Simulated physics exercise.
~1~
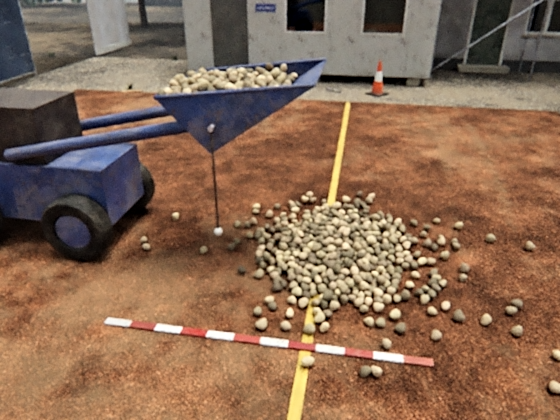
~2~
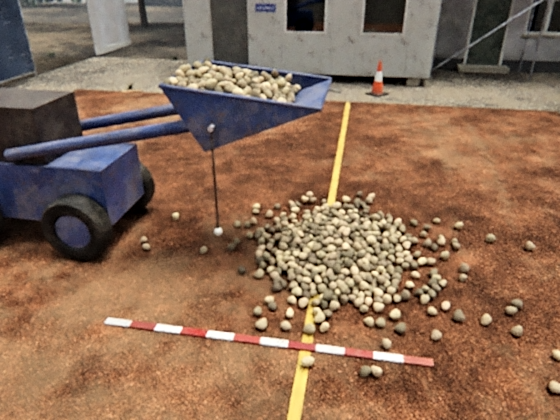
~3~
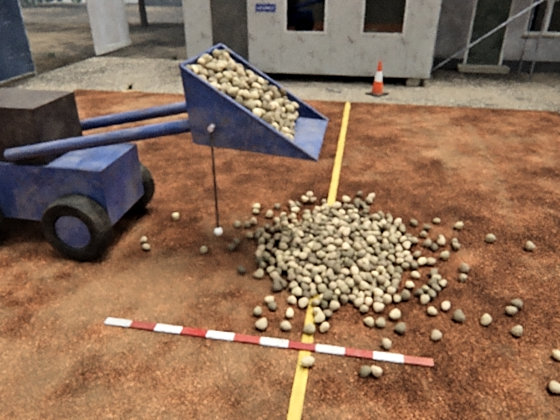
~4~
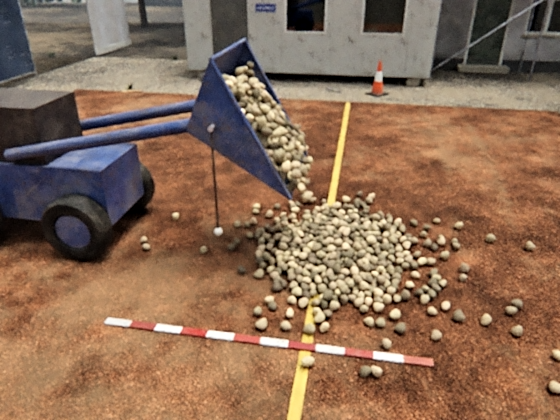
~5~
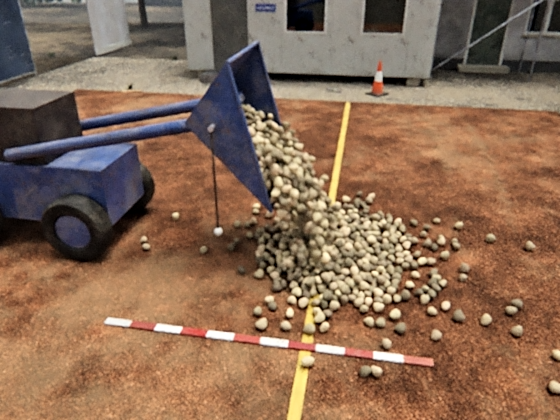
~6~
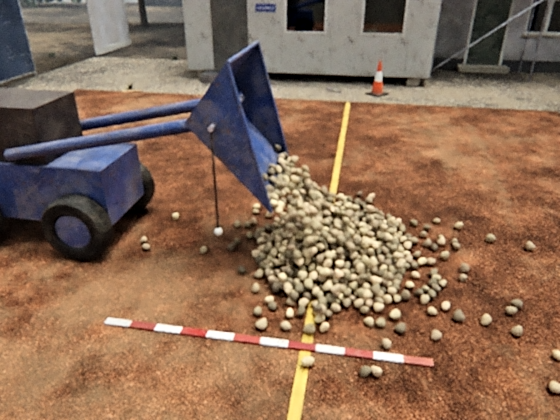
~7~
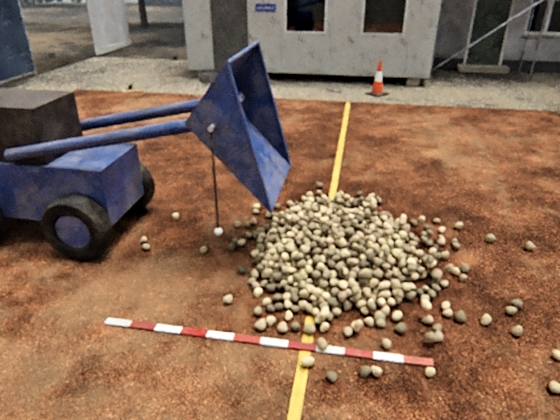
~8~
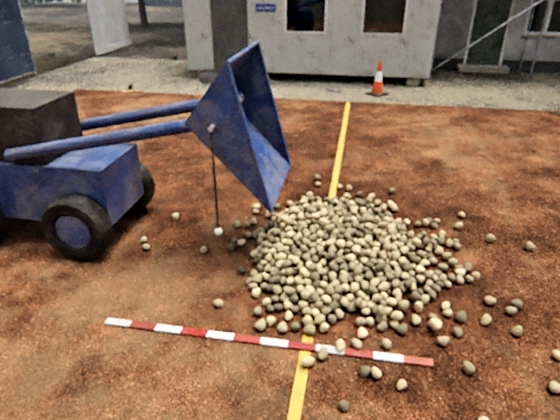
Blue loader tipping its skip of round stones onto a loose pile across a yellow line, leaving the skip empty and the heap broader.
